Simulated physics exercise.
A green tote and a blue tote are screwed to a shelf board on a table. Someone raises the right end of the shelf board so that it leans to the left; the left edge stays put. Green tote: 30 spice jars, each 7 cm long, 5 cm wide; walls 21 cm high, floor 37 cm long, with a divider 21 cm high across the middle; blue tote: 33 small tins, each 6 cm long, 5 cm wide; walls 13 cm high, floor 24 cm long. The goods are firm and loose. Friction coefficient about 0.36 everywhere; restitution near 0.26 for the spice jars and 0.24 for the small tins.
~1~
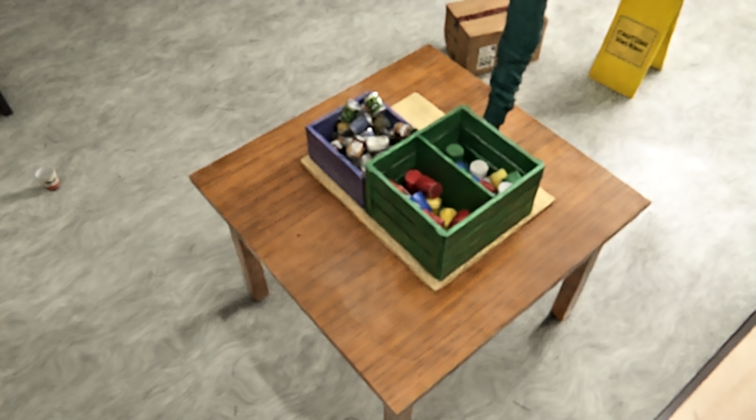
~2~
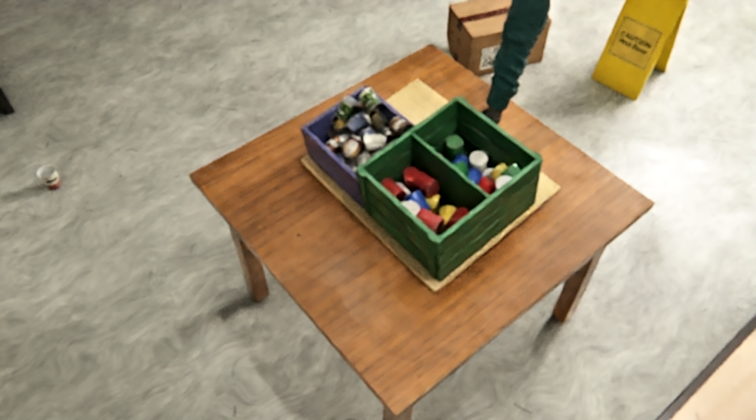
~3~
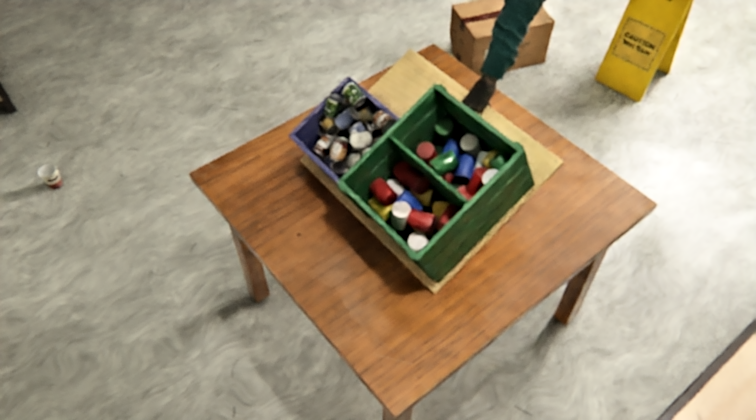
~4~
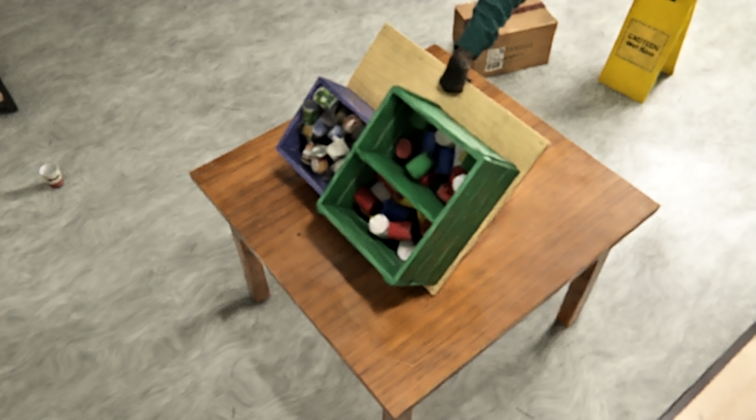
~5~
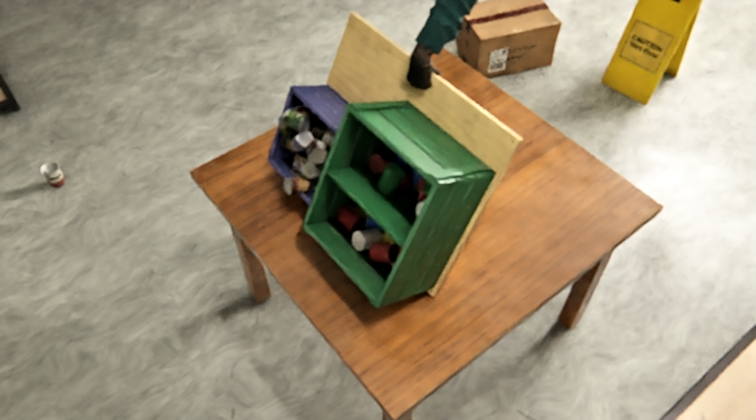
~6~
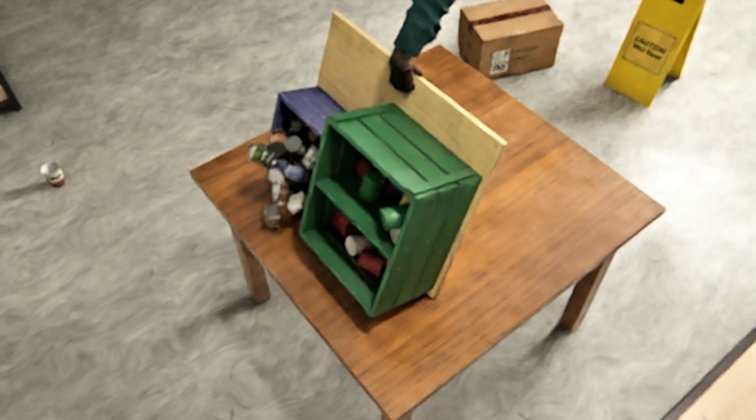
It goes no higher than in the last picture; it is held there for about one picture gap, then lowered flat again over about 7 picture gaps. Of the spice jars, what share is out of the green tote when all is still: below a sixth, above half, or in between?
It sheds less than a sixth of them.
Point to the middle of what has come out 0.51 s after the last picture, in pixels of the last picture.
Around (224, 307).
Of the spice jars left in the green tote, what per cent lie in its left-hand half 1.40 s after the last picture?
About 50 per cent.
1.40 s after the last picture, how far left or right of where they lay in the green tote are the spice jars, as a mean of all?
About 6 cm to the left.
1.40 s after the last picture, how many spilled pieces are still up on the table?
Some 5 pieces.
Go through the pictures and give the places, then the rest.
In the first picture (places track the rim corner closest to us here, unless another is named; the camera moves round a little), green tote (448, 233); blue tote (by its farthest rim corner) (368, 93); tipped 0°; all still inside.
The second picture shows green tote (440, 238); blue tote (363, 87); tipped 7°.
The third picture shows green tote (419, 255); tipped 25°.
The fourth picture shows green tote (395, 280); tipped 46°.
The fifth picture shows green tote (378, 303); tipped 64°.
The sixth picture shows green tote (372, 313); tipped 71°; 6 out, the lowest tin at (273, 216).
Then, 0.22 s after the last picture, tilt 65°; the green tote is down by 1 of 30 and the blue tote is down by 12 of 33.
Then, 0.51 s after the last picture, tilt 26°; the green tote is down by 2 of 30 and the blue tote is down by 13 of 33.
Then, 0.90 s after the last picture, tilt 0°; the green tote is down by 2 of 30 and the blue tote is down by 13 of 33.
When it is over (1.40 s after the last picture), the green tote is down by 2 of 30 and the blue tote is down by 13 of 33. Asked share, 2 of 30, 7 per cent.
